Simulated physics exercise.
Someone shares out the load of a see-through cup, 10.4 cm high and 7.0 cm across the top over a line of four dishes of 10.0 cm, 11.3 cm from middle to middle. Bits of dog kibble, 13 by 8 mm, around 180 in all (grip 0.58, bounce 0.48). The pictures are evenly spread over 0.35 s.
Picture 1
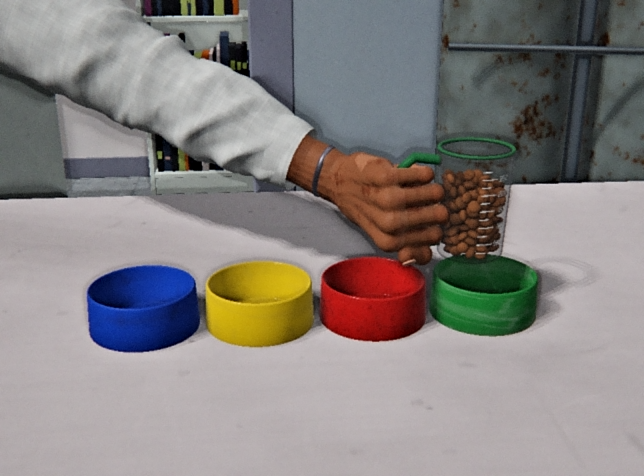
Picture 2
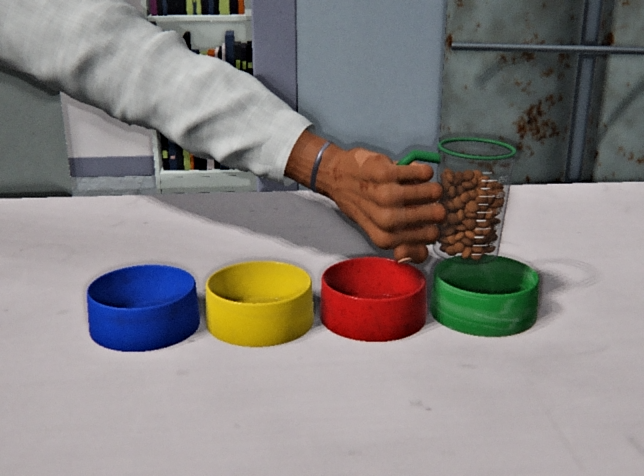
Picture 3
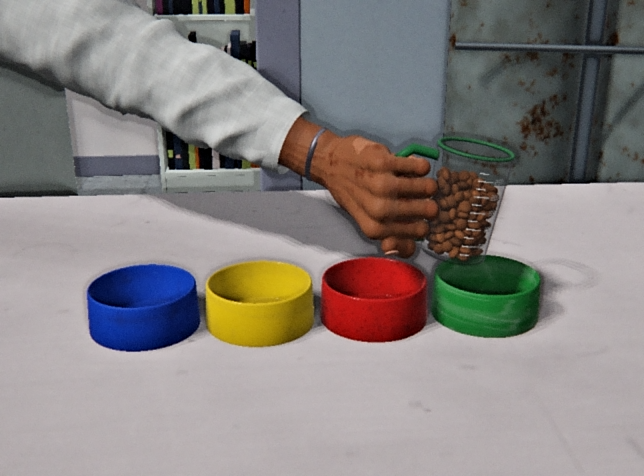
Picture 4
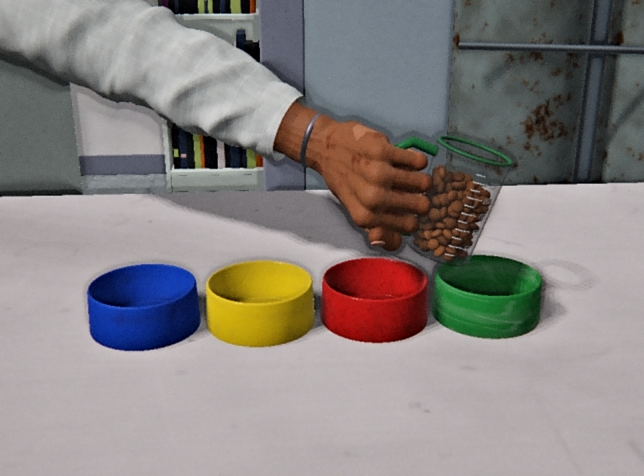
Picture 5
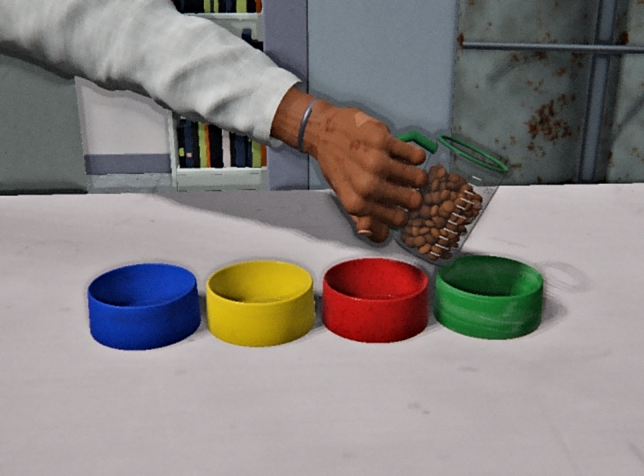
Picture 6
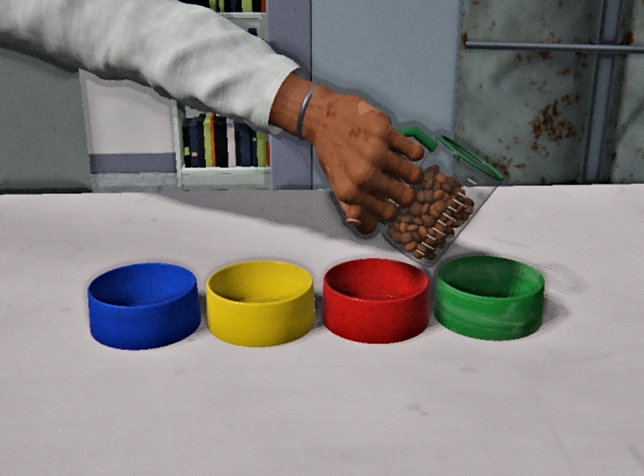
In this clip, a hand holds a clear cup of brown pieces above the green dish, at the right of a row with blue, yellow and red dishes, then moves it slightly left while tilting it rightward.
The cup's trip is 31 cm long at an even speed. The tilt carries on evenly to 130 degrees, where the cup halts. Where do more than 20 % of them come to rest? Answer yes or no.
Red yes, blue no, green no, yellow no, counter no.
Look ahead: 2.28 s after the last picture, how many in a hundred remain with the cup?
About 0 per cent.
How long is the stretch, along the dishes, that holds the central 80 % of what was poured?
Roughly 6 cm.
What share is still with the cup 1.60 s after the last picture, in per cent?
Some 0 per cent of the load.
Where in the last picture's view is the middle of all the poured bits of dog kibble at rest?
Near (365, 302).
Then, 0.96 s after the last picture, tilt 130 degrees; cup holds 35 %, red 65 %.
Then, 1.60 s after the last picture, tilt 130 degrees; cup holds 0 %, red 90 %.
Then, 2.28 s after the last picture, tilt 130 degrees; cup holds 0 %, red 90 %.
In the end, red 90 %, blue 0 %, green 0 %, yellow 0 %, counter 5 %.
